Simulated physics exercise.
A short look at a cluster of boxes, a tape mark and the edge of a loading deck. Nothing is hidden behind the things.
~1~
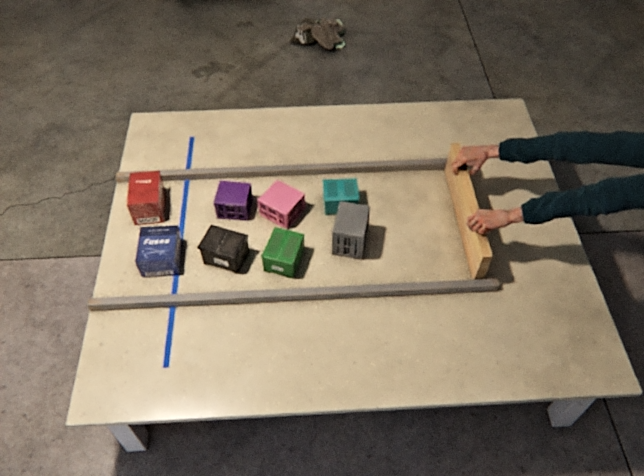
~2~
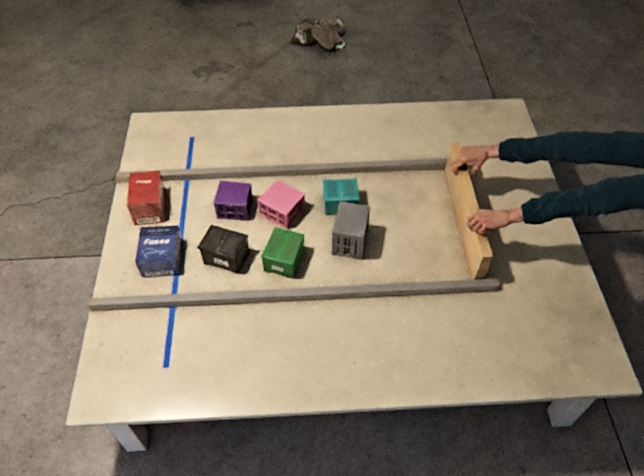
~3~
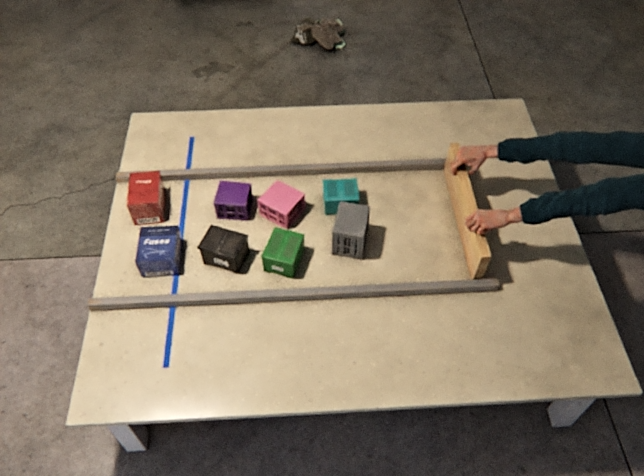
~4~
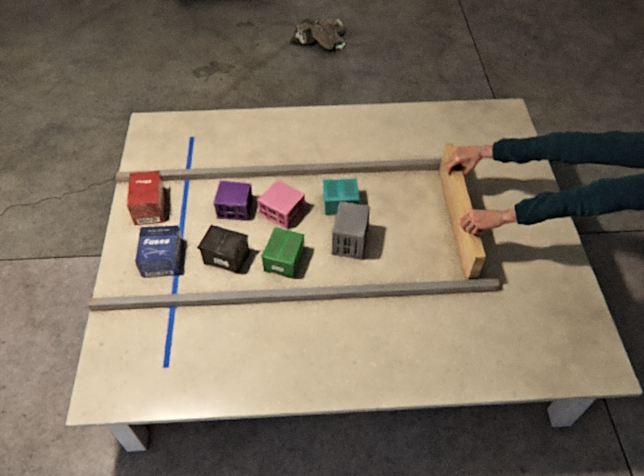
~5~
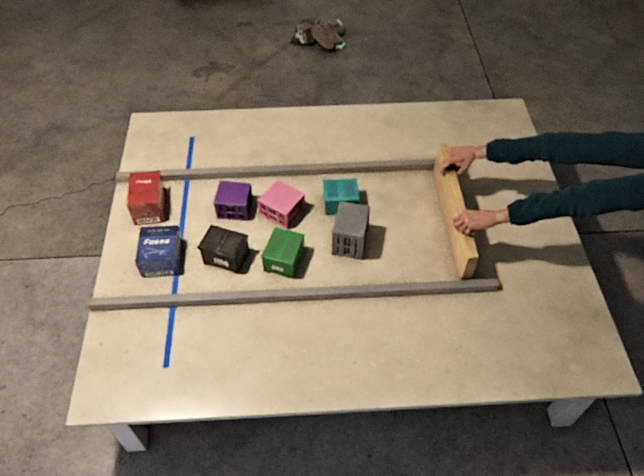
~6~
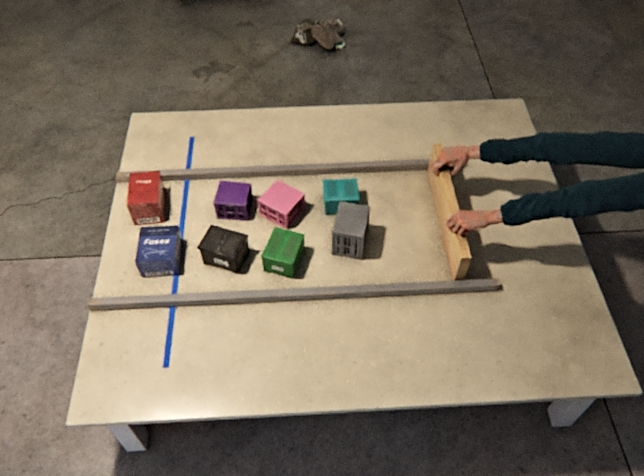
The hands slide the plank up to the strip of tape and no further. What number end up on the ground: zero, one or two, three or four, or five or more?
Here the number that fall off is three or four.
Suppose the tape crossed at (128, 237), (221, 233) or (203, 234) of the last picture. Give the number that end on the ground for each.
It would be 6, 2 and 2.
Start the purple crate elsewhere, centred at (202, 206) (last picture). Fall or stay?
The purple crate falls.
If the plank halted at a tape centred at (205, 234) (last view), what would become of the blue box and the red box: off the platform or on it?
The blue box comes down; the red box falls.
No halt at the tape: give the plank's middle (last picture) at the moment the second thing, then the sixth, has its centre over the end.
Near (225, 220) and (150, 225).
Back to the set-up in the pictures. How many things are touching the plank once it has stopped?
In contact: 2.
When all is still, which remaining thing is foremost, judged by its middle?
The pink crate ends nearest.
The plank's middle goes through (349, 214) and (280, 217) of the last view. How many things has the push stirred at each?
At the one place 2, at the other 7.
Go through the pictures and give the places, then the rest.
Red box (147, 198); blue box (160, 251); black tote (225, 249); plank (466, 209); tape (181, 235), in the first picture.
Blue box (160, 251); purple crate (234, 201), in the second picture.
Black tote (225, 249); green tote (284, 253), in the third picture.
Red box (147, 198); plank (460, 209), in the fourth picture.
Blue box (160, 251); turquoise tote (341, 197), in the fifth picture.
Red box (147, 198); blue box (160, 251); black tote (225, 249); plank (447, 210); tape (181, 235), in the sixth picture.
Early on, none off yet; red box at rest near (147, 198); blue box at rest near (160, 251); black tote at rest near (225, 249).
Finally, the number that fall off is three or four; lost, purple crate, black tote, blue box and red box.
